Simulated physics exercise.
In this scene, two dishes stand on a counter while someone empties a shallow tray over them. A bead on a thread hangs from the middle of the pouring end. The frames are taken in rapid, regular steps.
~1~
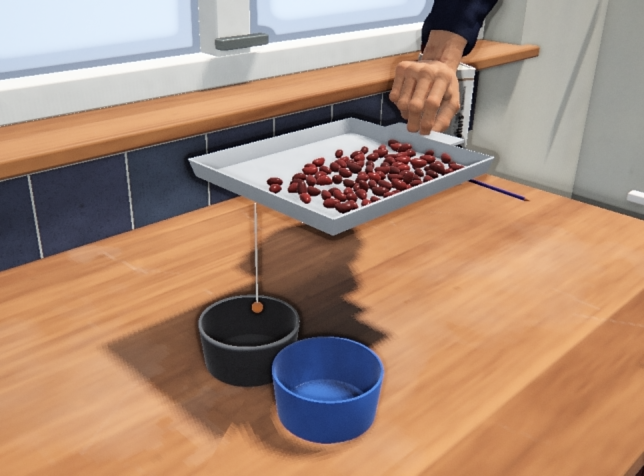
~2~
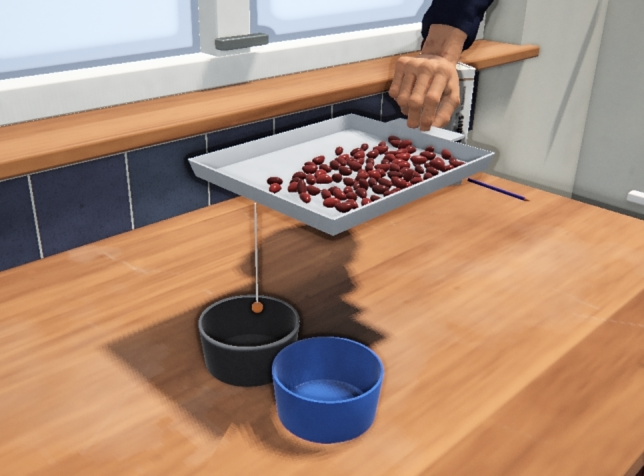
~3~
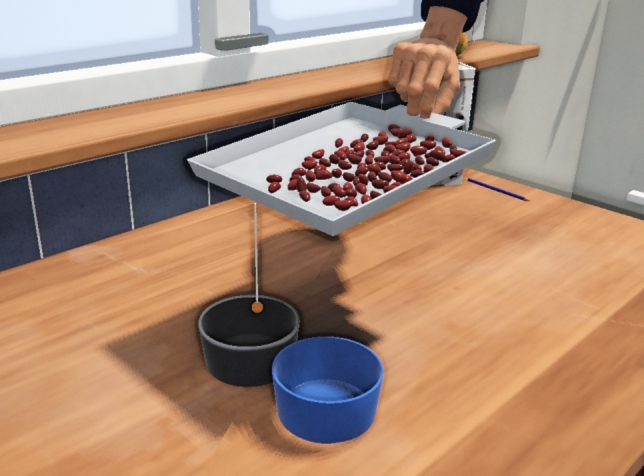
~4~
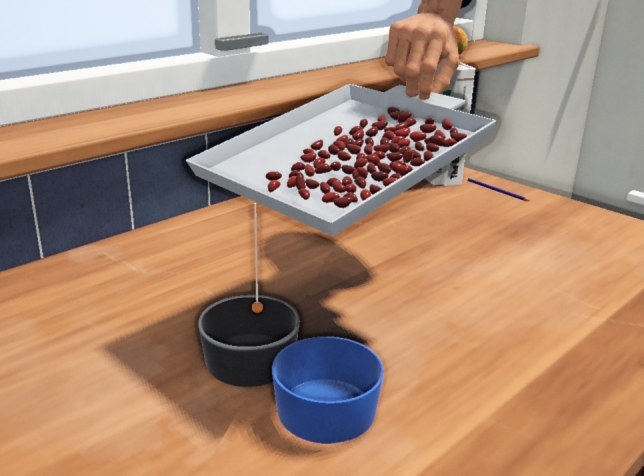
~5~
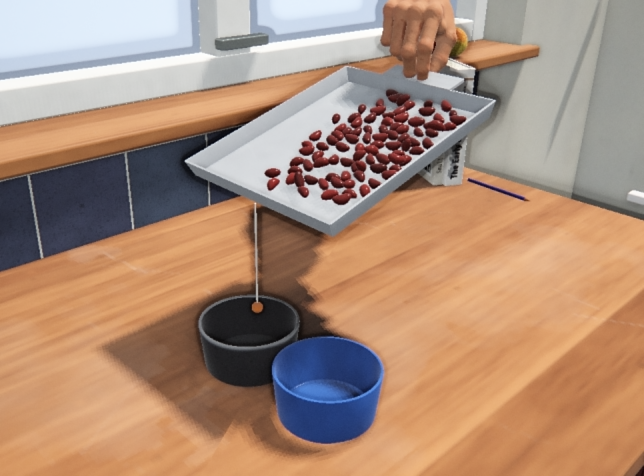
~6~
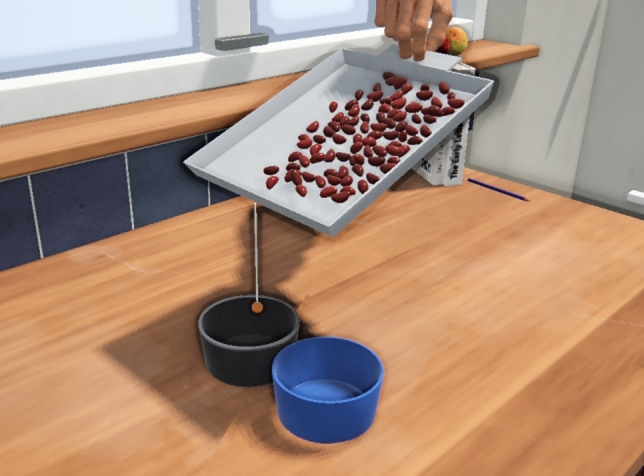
At first, a hand holds a shallow grey tray of dark red beans nearly level above a black dish and a blue dish on a wooden counter. Then the hand raises the far end steadily, tilting the tray more steeply, while the beans stay spread on it and the bead hangs still.
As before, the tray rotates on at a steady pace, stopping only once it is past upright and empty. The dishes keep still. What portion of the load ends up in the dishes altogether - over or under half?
Most likely the dishes will collect not even half of it.
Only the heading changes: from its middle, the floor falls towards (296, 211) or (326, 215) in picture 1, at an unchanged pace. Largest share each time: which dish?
Well, the one to the right comes out on top first, then the one to the right.
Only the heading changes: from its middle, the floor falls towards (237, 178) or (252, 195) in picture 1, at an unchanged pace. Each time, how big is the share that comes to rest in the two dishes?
Case one near 10 %; case two near 10 %.
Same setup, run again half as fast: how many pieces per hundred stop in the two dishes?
Share: Around 20%.
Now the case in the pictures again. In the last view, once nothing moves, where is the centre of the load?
Last view, resting centre - approx. (192, 406).
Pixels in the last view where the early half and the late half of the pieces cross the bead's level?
Near (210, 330) to start, and near (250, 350) afterwards.
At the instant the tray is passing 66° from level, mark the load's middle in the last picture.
Centre estimate: (283, 176).
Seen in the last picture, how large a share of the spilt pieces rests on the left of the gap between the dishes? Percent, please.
Share to the left: Near 100 per cent.
Shortly afterwards, tray tipped steeply; all but a few on the tray; only a few in the air.
Next, tray tipped past a quarter turn; the bulk on the tray; only a few in the right dish; a little outside both; a little in the air.
Some moments later, tray tipped past a quarter turn; a little in the right dish; a little in the left dish; the bulk outside both.
In the end, tray tipped past a quarter turn; a little in the right dish; a little in the left dish; the bulk outside both.
